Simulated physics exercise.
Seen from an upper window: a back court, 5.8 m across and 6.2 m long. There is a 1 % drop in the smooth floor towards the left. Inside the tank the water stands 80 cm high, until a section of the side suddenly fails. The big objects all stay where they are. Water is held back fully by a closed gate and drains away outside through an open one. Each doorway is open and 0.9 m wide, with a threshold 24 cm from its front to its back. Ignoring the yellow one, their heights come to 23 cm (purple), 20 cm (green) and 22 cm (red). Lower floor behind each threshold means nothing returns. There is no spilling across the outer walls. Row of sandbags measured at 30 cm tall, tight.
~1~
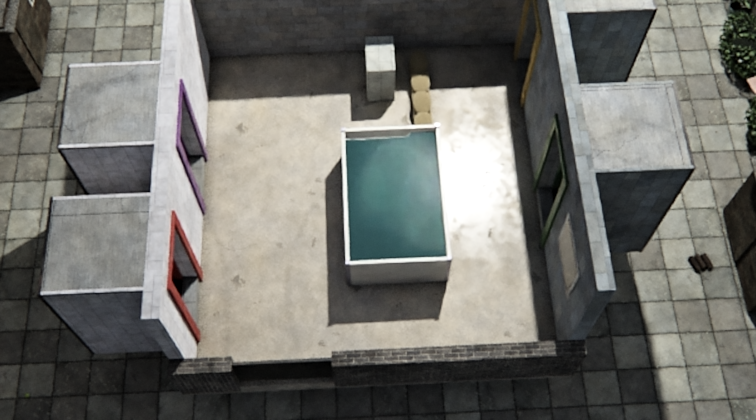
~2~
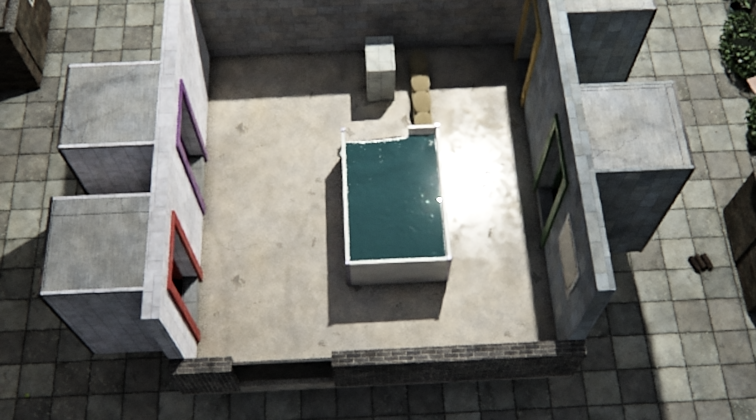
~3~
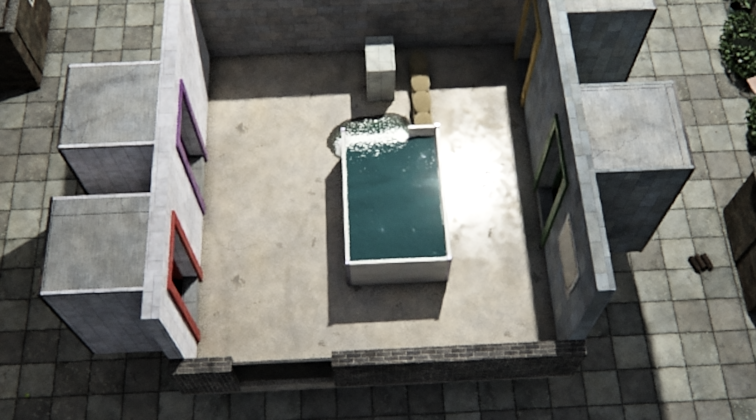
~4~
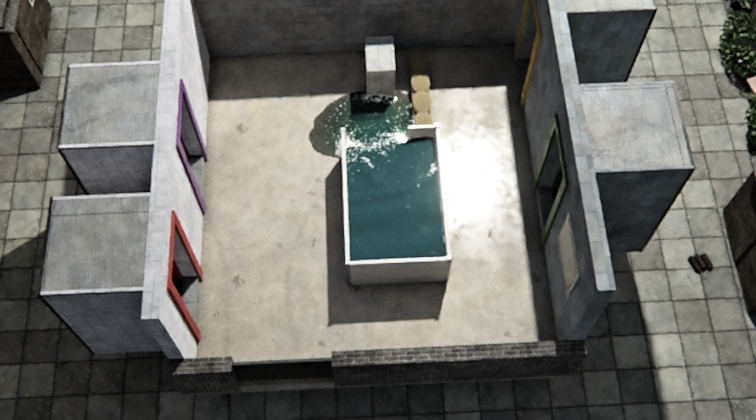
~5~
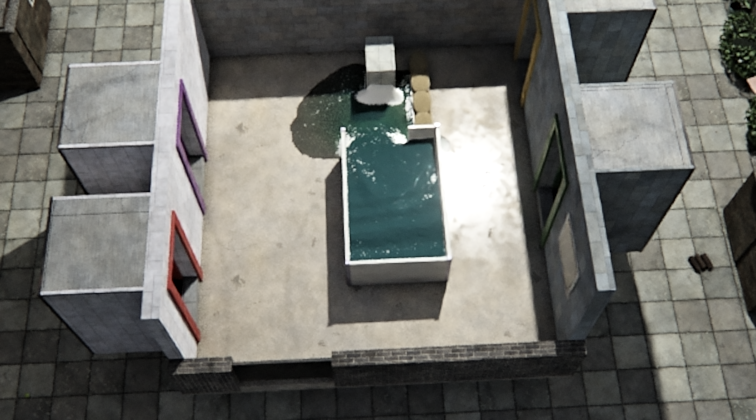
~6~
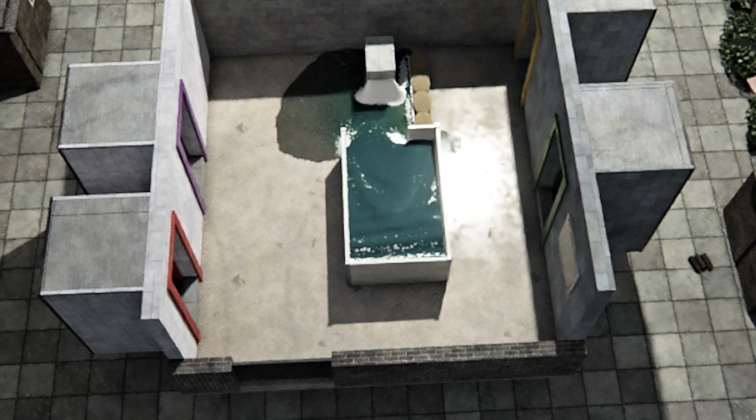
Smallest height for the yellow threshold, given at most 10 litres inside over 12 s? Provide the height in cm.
About 12 cm.
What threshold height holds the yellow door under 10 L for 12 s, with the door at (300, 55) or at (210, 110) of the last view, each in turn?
Minimums: About 33 cm and 32 cm.
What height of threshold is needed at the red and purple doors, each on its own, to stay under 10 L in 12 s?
You'd want about 13.5 centimetres at red and about 11.0 centimetres at purple.
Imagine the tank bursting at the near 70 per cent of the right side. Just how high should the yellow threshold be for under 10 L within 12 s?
About 15 cm.
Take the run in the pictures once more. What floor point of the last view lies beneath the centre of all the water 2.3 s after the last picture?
Approximately (345, 146).
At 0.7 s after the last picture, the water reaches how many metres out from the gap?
I make it some 3.6 m.
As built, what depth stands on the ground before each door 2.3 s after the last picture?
Depths in cm: Purple 7, green 0, red 0, yellow 13.
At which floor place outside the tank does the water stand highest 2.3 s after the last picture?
Near (249, 58).
Then, 0.7 s after the last picture water covers 20 % of the floor, deepest (54 cm) near (375, 108); it has not reached the yellow door.
Then, 2.3 s after the last picture water covers 45 % of the floor, deepest (46 cm) near (249, 58); 13 cm at the yellow door, 18 litres in over its 5 cm threshold.
Then, 11.3 s after the last picture water covers 95 % of the floor, deepest (16 cm) near (411, 363); 5 cm at the yellow door, 77 litres in over its 5 cm threshold.
At the yellow door as built, the water peaked near 13 cm, 2.1 s after the last picture.
With a threshold of 10 cm, 19 litres would have come in within the 12 s; with 13.5 cm, 6 litres. So under 10 litres takes about 12 cm.
